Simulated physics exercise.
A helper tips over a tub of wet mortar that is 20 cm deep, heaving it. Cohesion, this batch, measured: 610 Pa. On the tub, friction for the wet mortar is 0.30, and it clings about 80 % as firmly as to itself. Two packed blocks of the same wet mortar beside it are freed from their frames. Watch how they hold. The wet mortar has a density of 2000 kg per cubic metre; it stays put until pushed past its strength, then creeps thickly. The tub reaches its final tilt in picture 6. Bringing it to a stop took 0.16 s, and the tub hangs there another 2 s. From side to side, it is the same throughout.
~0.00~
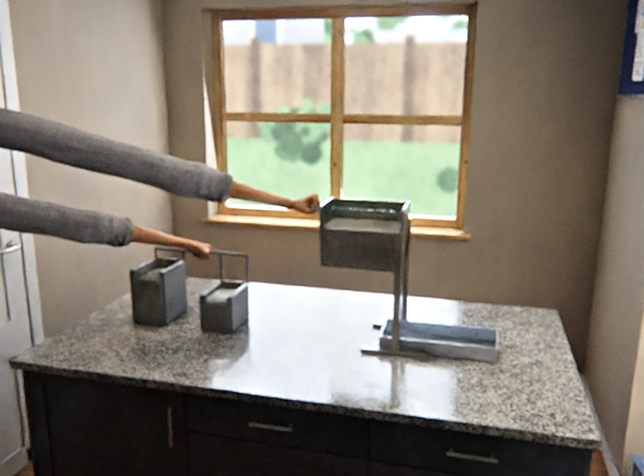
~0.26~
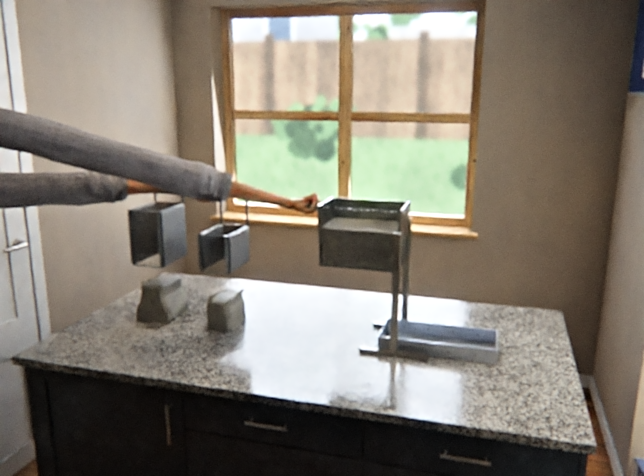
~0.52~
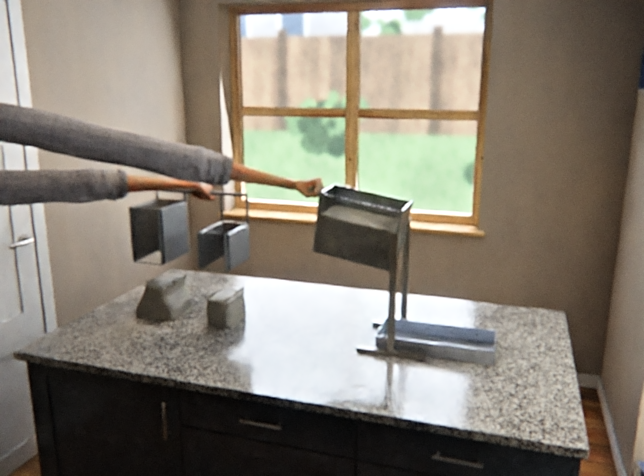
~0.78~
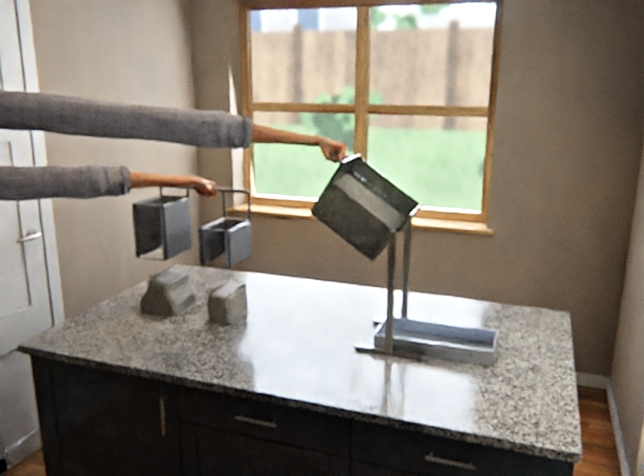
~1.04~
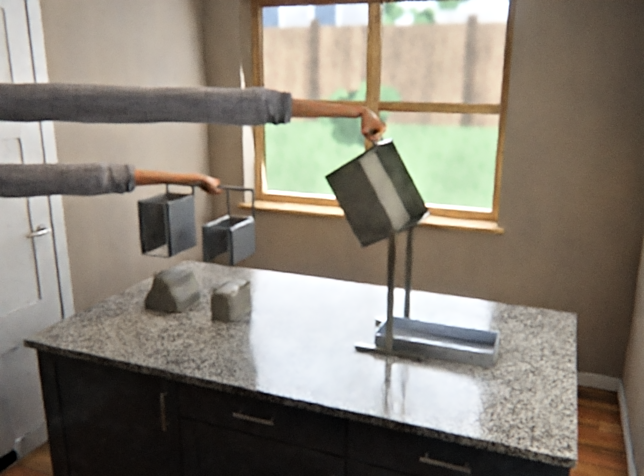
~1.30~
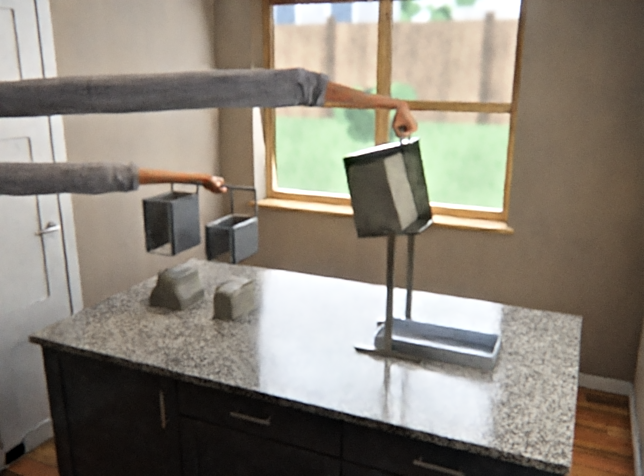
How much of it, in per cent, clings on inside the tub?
I would say close to 99 percent.
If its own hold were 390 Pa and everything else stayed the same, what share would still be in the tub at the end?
Then roughly 70 %.
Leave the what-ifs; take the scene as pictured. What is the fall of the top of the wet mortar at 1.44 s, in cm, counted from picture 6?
I reckon it's close to 3 cm.
After 1.44 s, the tub is at 77 degrees and holds 100 %.
After 1.61 s, the tub is at 77 degrees and holds 99 %.
After 1.78 s, the tub is at 77 degrees and holds 99 %.
After 1.95 s, the tub is at 77 degrees and holds 99 %.
After 3.30 s, at the end, the tub is at 77 degrees and holds 99 %.
